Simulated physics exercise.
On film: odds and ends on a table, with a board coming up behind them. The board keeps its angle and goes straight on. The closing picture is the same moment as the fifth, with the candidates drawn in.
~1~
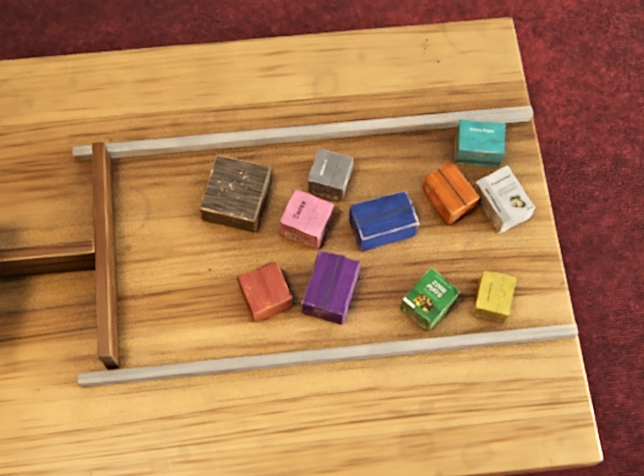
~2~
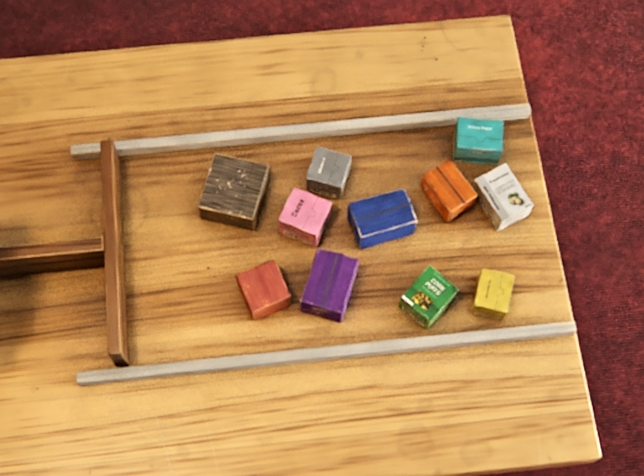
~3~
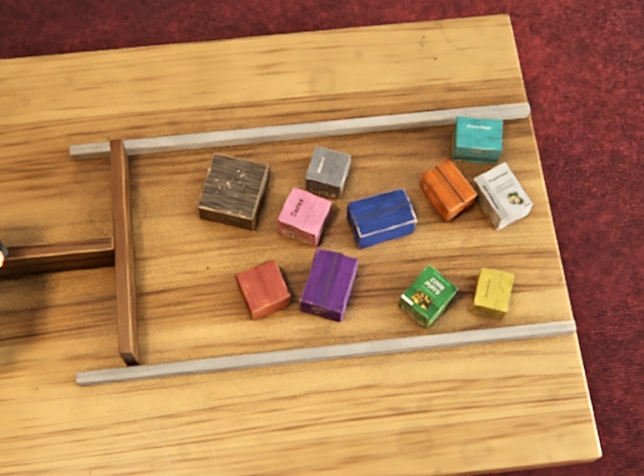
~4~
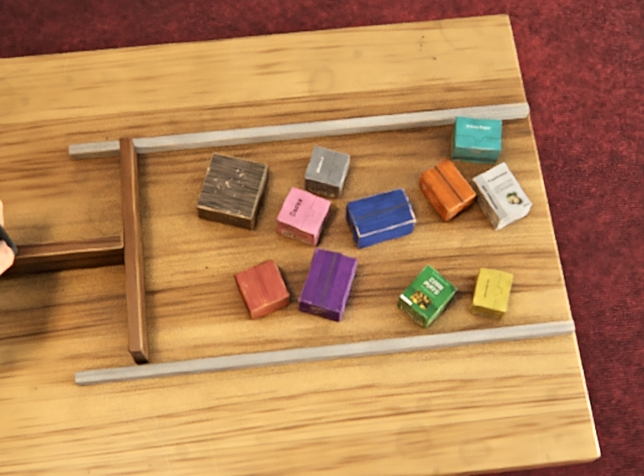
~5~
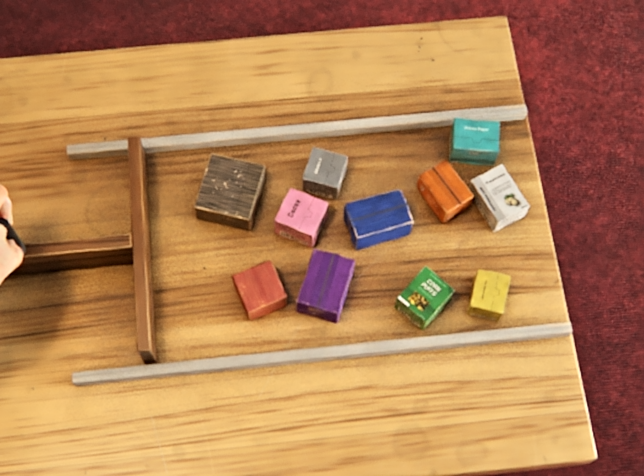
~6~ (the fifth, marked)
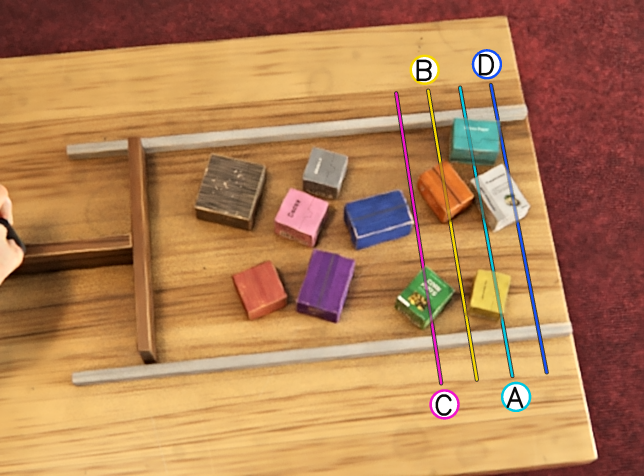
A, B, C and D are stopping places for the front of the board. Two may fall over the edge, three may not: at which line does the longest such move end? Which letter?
It can go as far as C.
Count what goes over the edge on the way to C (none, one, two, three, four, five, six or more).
Two.
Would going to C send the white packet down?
Yes.
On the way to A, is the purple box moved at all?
Yes.
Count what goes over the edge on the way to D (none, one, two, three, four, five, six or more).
By then, six or more.
On the marked copy, A at (485, 224); B at (451, 227); C at (418, 230); D at (517, 221).
Following C. Soon after the start, board (240, 230); black block (272, 185); red block (275, 291).
Later, board (342, 220); yellow packet (507, 297); orange box (457, 191).
In the end, board (416, 213); white packet over the edge; yellow packet over the edge; two fallen.
As for the rest, A drops seven; B drops five; D drops eight.
